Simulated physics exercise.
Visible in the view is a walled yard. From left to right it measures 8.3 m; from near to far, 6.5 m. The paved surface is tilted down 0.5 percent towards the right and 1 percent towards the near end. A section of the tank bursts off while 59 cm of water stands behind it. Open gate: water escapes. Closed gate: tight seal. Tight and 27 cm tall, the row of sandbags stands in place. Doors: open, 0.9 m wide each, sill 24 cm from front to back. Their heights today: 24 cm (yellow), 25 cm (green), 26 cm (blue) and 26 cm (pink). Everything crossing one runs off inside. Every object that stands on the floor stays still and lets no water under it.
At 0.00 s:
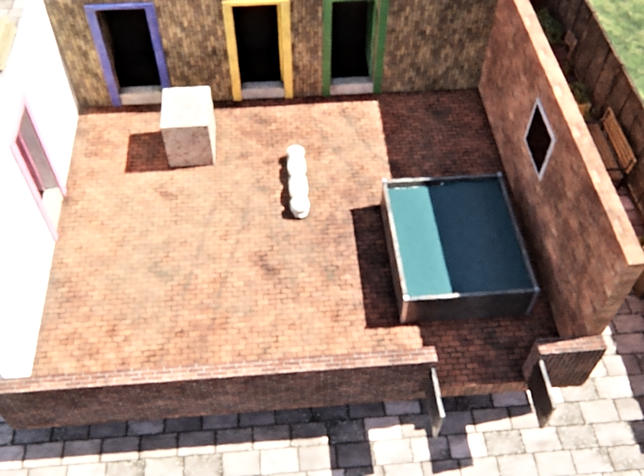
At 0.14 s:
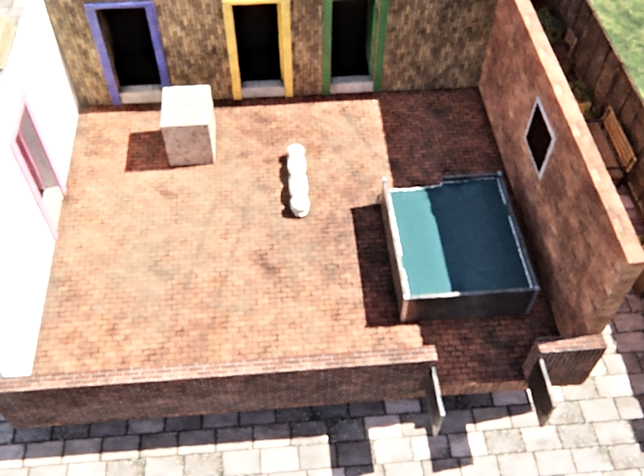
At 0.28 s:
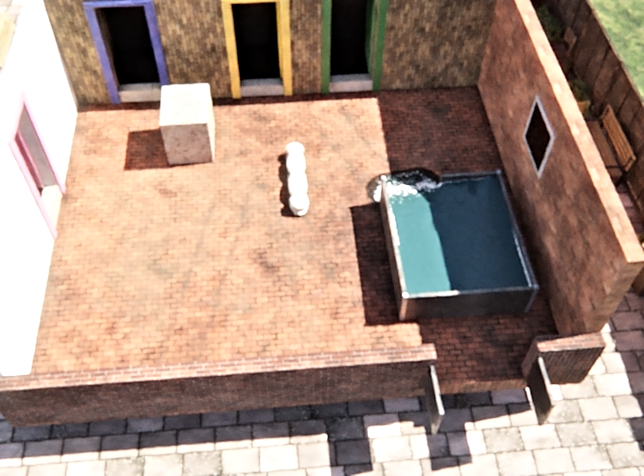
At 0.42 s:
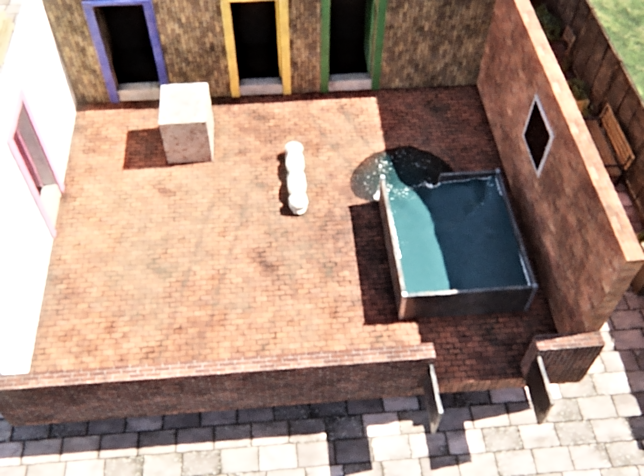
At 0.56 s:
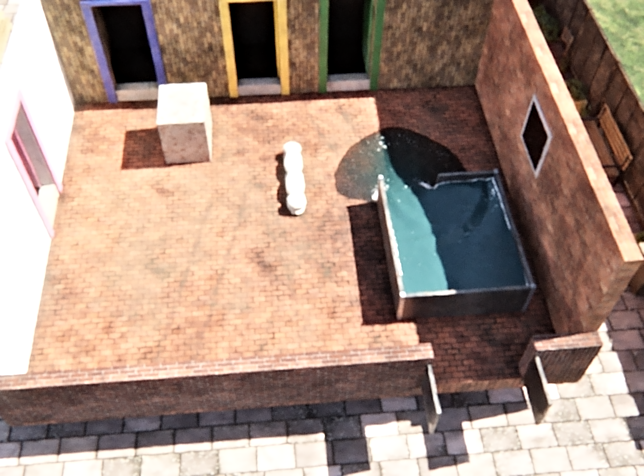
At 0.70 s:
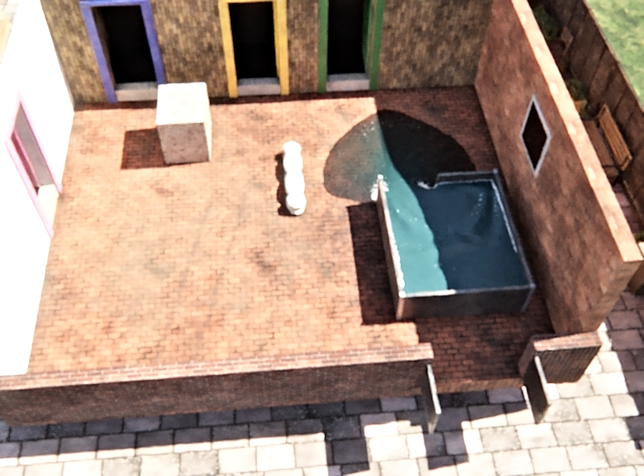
Water in a tank on the right of a walled brick yard broke out through the far side, then spread across the paving in a widening dark fan toward the green door.
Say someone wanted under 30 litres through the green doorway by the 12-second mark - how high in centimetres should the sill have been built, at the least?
They should have built it at least 16 cm high.
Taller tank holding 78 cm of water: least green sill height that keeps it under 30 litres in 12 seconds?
About 24 centimetres.
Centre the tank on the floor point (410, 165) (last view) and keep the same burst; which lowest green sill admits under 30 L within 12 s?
Then roughly 34 cm.
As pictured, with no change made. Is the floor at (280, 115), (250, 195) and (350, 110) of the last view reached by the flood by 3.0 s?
In order: Soaked, untouched, soaked.
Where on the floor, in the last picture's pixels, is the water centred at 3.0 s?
Approximately (407, 189).
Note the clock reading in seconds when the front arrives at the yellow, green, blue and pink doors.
Arrives: Yellow 1.8 s / green 1.0 s / blue 2.8 s / pink 5.0 s.
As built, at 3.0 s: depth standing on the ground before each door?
In cm - yellow: 15, green: 21, blue: 2, pink: 0.
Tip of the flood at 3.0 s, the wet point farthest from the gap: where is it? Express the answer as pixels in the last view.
At about (120, 101).
After 1.4 s water covers 20 % of the floor, deepest (31 cm) near (403, 193); 19 cm at the green door, 0 litres in over its 25 cm sill.
After 3.0 s water covers 30 % of the floor, deepest (28 cm) near (474, 85); 21 cm at the green door, 0 litres in over its 25 cm sill.
After 12.0 s water covers 95 % of the floor, deepest (12 cm) near (564, 360); 7 cm at the green door, 0 litres in over its 25 cm sill.
At the green door as built, the water arrived by 1.1 s and peaked near 24 cm at 2.2 s.
Run again over the same 12 s with other heights there, 75 litres in over 13 cm, 7 litres over 20 cm. The limit of 30 litres is kept from about 16 cm up.
